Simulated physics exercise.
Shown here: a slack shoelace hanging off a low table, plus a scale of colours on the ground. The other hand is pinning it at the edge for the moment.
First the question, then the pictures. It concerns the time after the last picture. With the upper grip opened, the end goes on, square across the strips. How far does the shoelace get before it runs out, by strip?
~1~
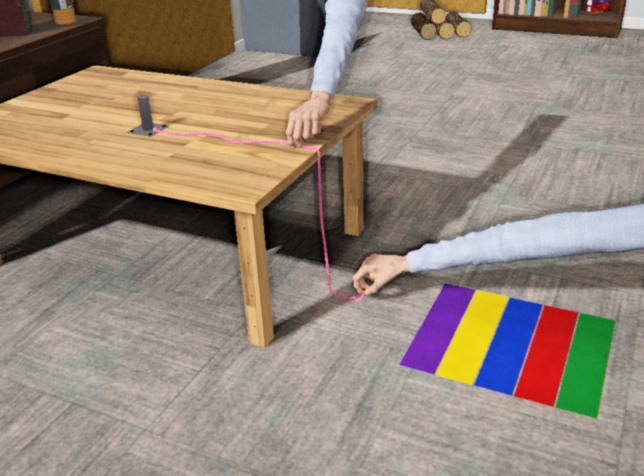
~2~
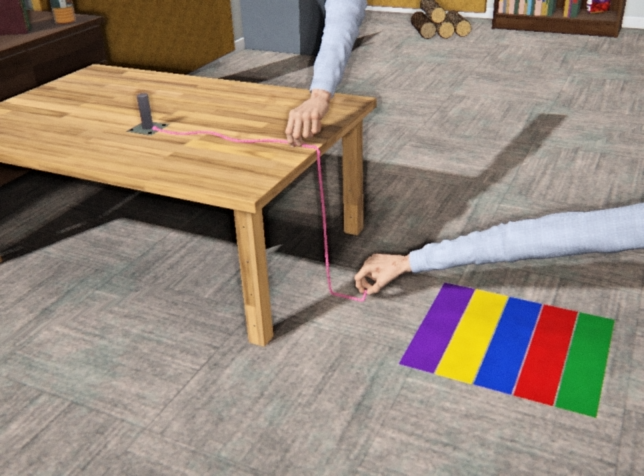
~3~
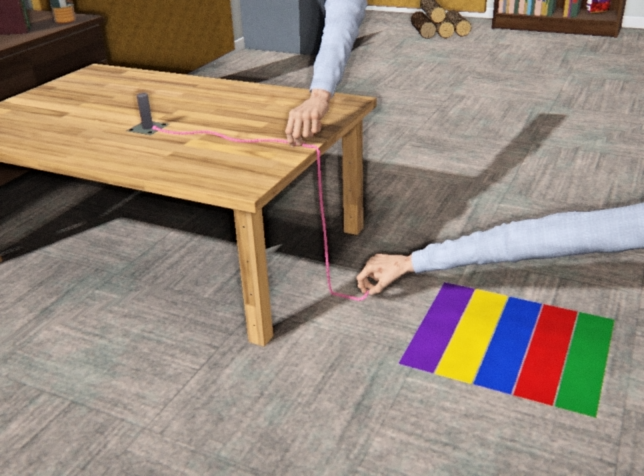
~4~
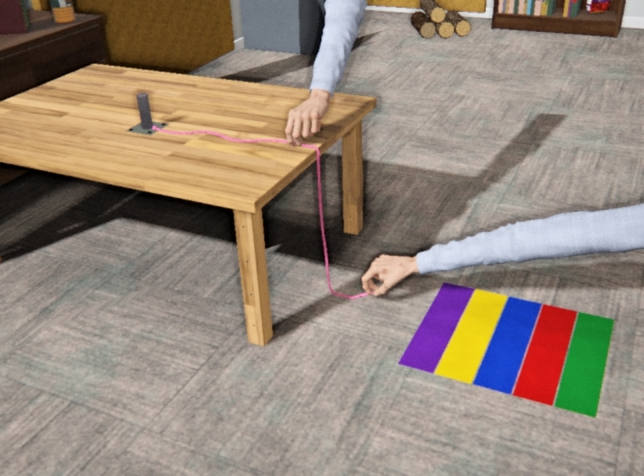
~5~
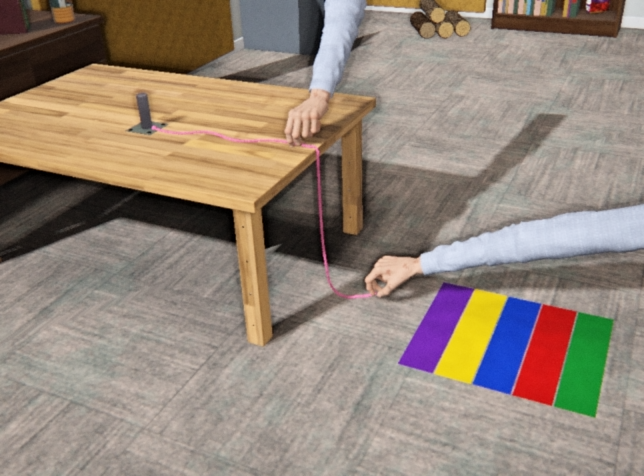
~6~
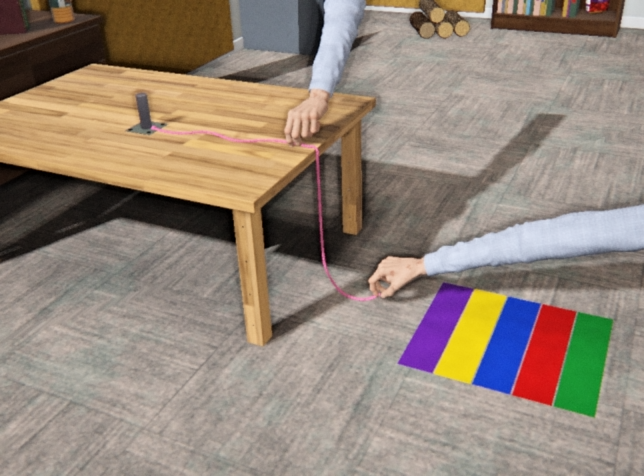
As far as the yellow strip.
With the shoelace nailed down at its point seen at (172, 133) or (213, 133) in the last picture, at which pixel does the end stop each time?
Per try (px, approx.): (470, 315); (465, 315).
A little later, end near (412, 302); short of the strips.
Next, end near (449, 310); over purple.
When it is tight, end near (471, 316); over yellow. It halts on the yellow strip.
